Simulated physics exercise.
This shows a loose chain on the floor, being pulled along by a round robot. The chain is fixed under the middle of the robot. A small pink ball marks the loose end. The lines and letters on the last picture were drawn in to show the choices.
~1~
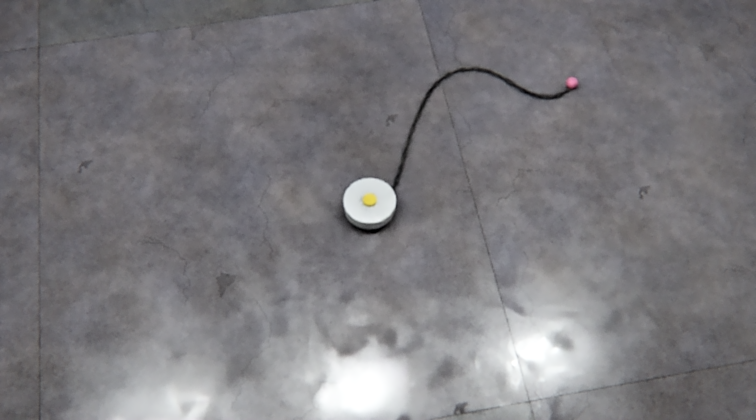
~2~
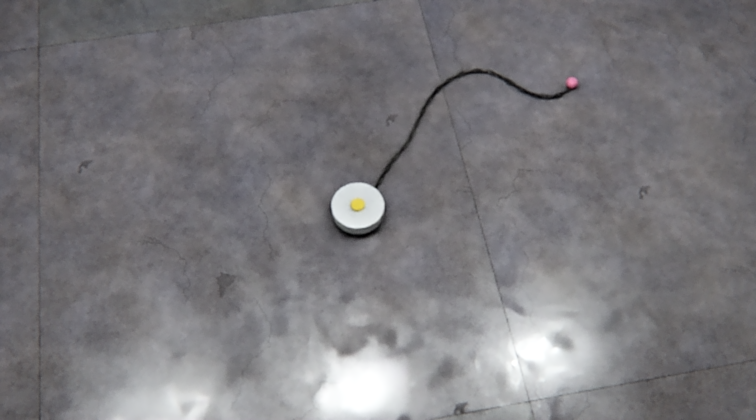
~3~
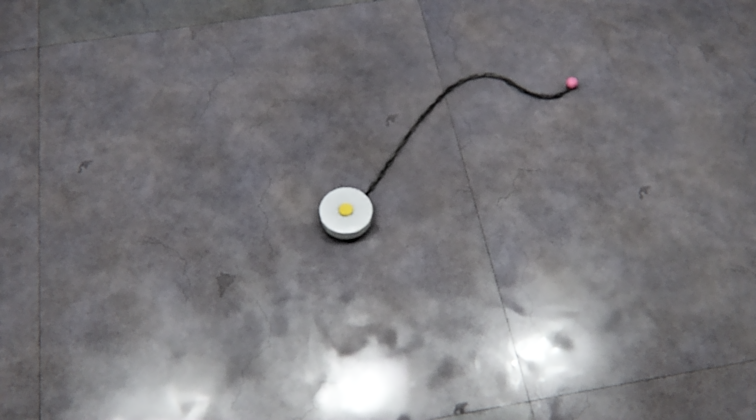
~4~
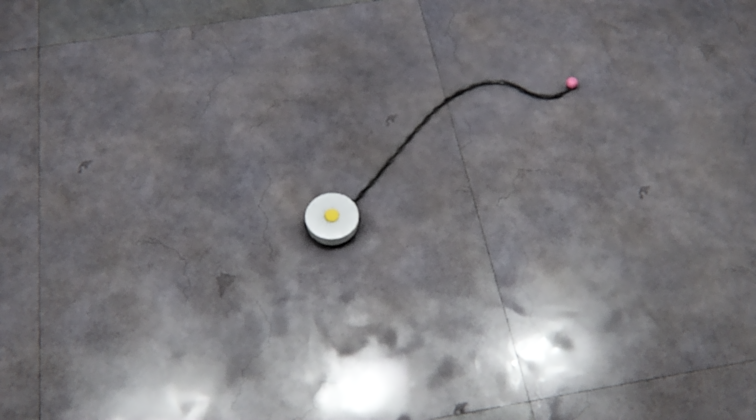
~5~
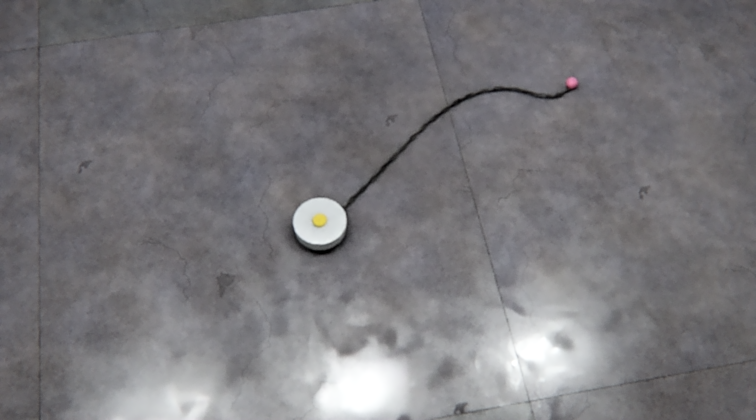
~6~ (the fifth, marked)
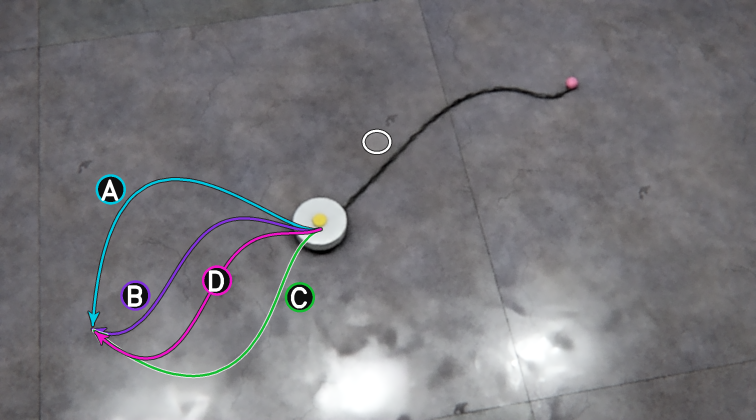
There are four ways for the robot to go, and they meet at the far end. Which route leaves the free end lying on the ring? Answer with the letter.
With A the free end lies on the ring.
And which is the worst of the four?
C.
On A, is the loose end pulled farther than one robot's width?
Yes.
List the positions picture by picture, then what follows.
Free end (572, 83); robot (370, 204), in the first frame.
Robot (358, 209); free end (572, 83), in the second frame.
Robot (346, 214); free end (572, 83), in the third frame.
Robot (332, 220); free end (572, 83), in the fourth frame.
Robot (320, 225); free end (572, 83), in the fifth frame.
On the marked copy, A from (321, 229) via (159, 181) to (93, 325); B from (321, 229) via (191, 249) to (92, 329); C from (321, 229) via (240, 358) to (94, 331); D from (321, 229) via (208, 298) to (95, 332); the ring at (377, 142).
Following A. Soon after the start, robot (204, 179), middle of the chain (375, 154), free end (520, 97).
Later, robot (106, 233), middle of the chain (271, 168), free end (429, 128).
In the end, robot (90, 325), middle of the chain (227, 207), free end (377, 140); the free end is on the ring.
As for the rest, B leaves the free end at (397, 152); C leaves the free end at (408, 181); D leaves the free end at (401, 163).
